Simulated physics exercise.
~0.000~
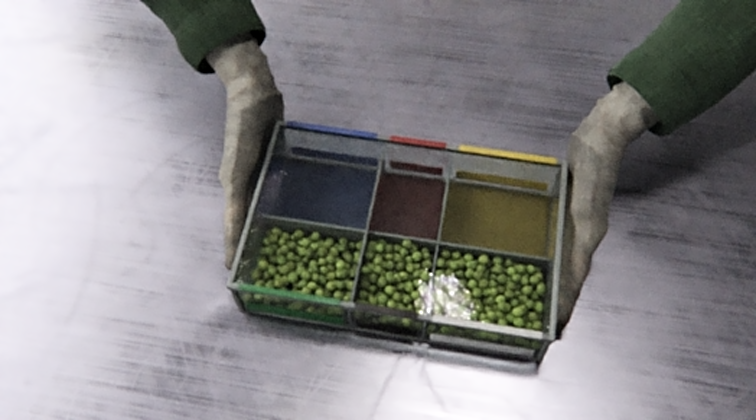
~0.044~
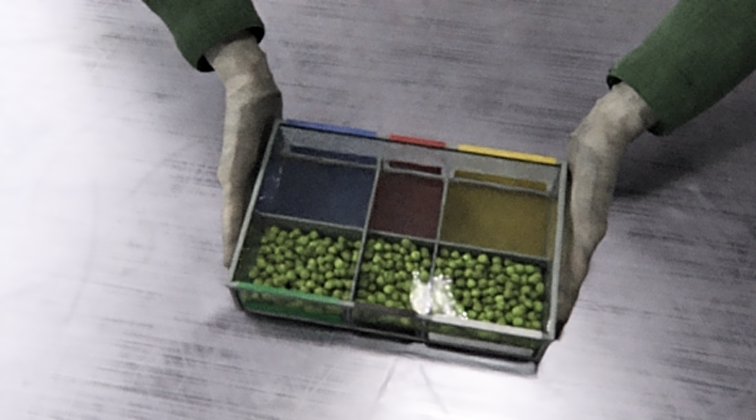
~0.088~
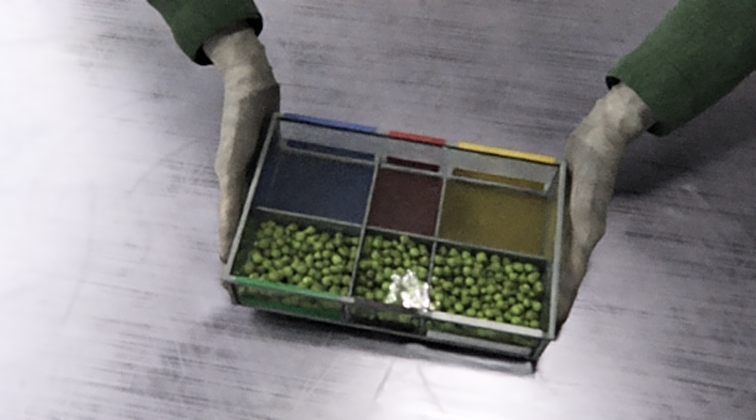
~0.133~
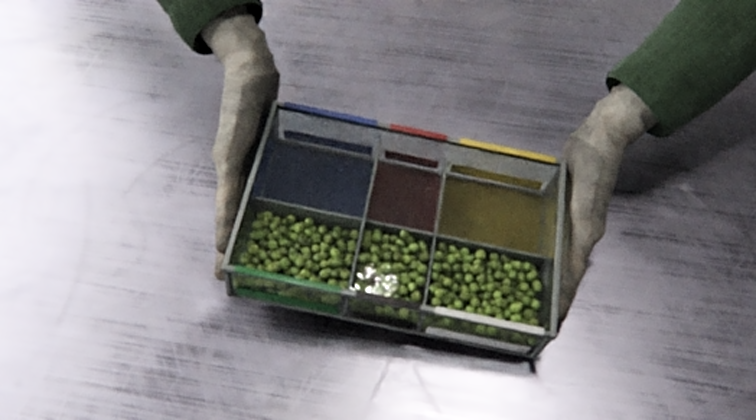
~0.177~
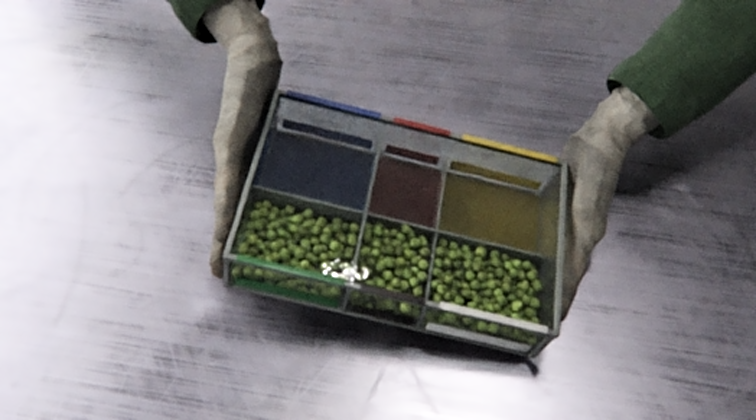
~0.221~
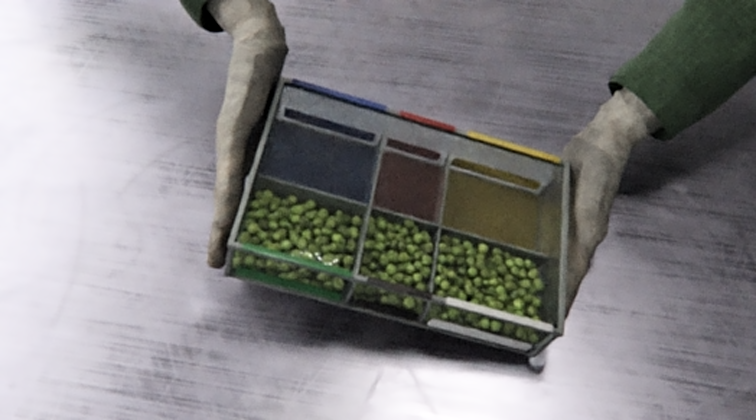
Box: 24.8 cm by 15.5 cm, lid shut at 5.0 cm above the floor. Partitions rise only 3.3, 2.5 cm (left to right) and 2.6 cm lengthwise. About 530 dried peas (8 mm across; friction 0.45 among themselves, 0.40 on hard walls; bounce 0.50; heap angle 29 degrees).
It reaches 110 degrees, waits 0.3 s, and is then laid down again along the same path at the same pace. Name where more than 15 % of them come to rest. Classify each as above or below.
Classification: Red below, blue below, green below, yellow above, white above, black below.
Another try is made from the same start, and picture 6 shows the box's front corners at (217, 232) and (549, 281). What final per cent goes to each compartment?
By the end, red has 25%, blue has 30%, green has 0%, yellow has 45%, white has 0% and black has 0%.
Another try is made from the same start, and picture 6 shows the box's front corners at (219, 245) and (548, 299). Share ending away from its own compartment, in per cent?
Something like 100 in a hundred.
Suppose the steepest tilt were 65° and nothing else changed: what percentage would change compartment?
Near 15 in a hundred, I think.
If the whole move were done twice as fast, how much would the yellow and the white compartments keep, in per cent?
The yellow compartment would end with 45 per cent and the white one with 50 per cent.
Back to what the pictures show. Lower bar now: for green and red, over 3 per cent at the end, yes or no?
Note - green affirmative, red negative.
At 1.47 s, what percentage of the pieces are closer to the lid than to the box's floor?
Roughly 70 percent of the pieces.
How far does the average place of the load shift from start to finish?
7.5 cm or thereabouts.
Then, at 1.47 s, tilt 110 degrees; green 10 %, yellow 30 %, white 55 %.
After 2.29 s, tilt 57 degrees; green 10 %, yellow 40 %, white 50 %.
Then, at 3.14 s, tilt 0 degrees; green 5 %, yellow 40 %, white 50 %.
At rest (3.9 s), red 0 %, blue 0 %, green 5 %, yellow 40 %, white 50 %, black 0 %.
